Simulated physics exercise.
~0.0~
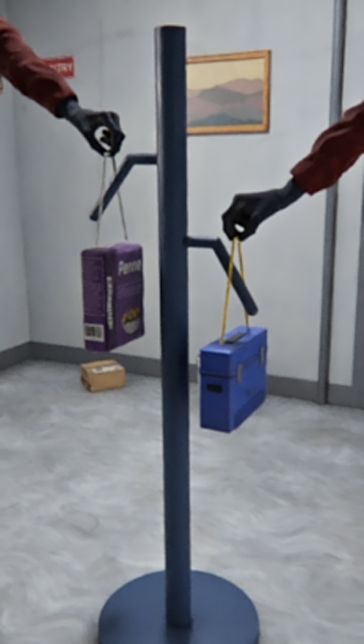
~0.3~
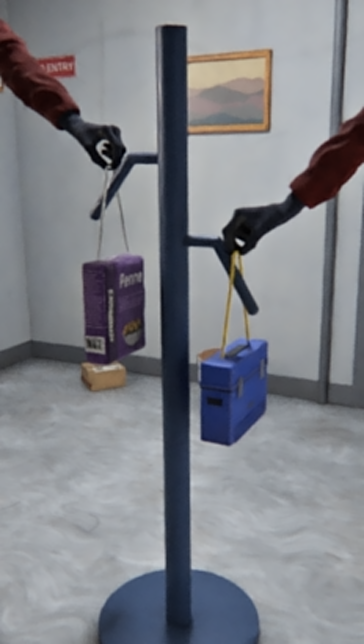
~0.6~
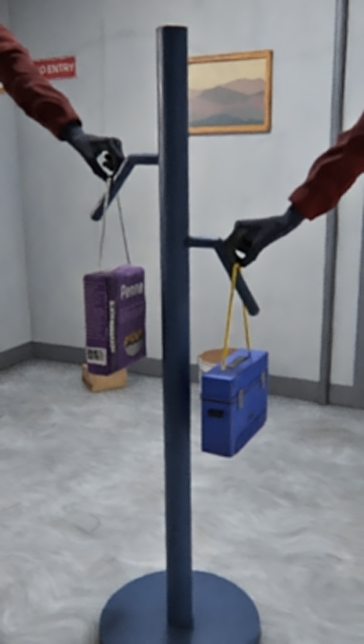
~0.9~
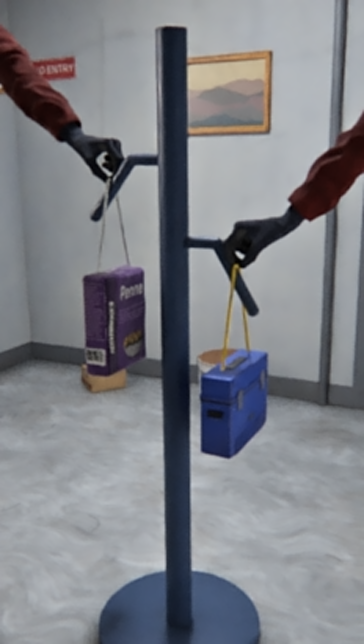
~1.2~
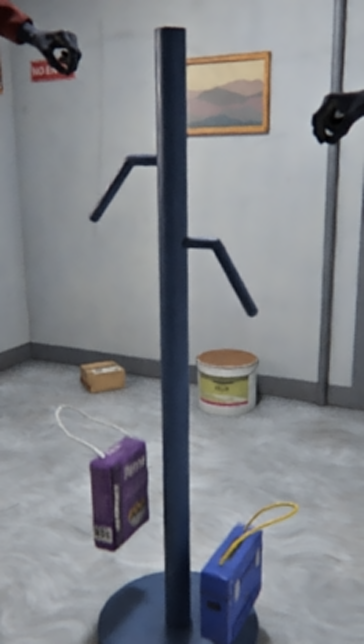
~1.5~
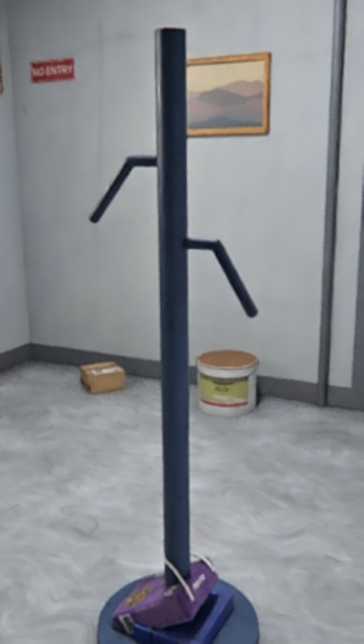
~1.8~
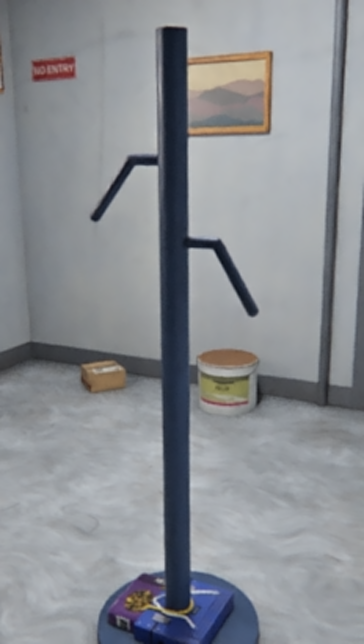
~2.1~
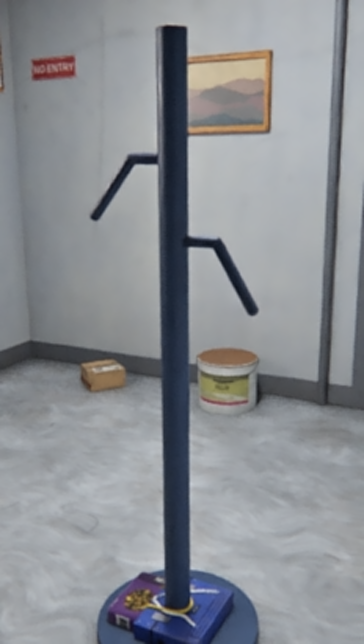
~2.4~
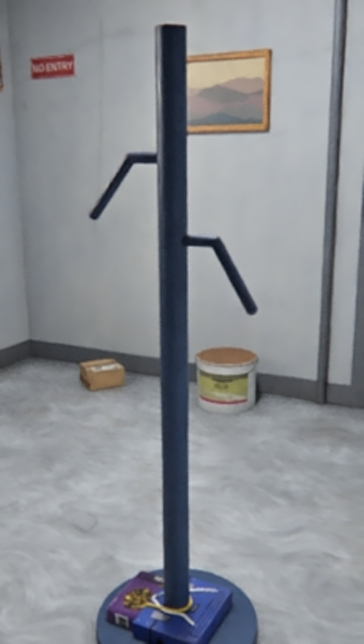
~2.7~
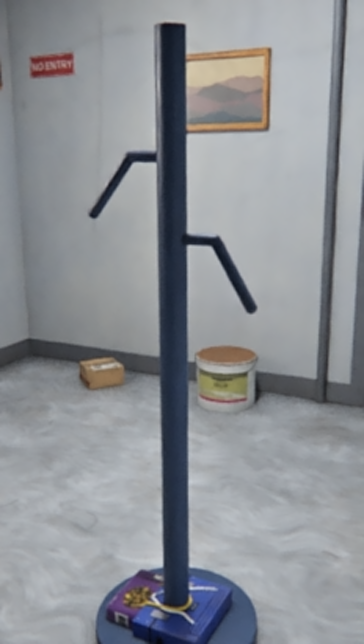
Two gloved hands lowering a purple bag and blue case onto a stand's pegs, both dropping and settling at its base.
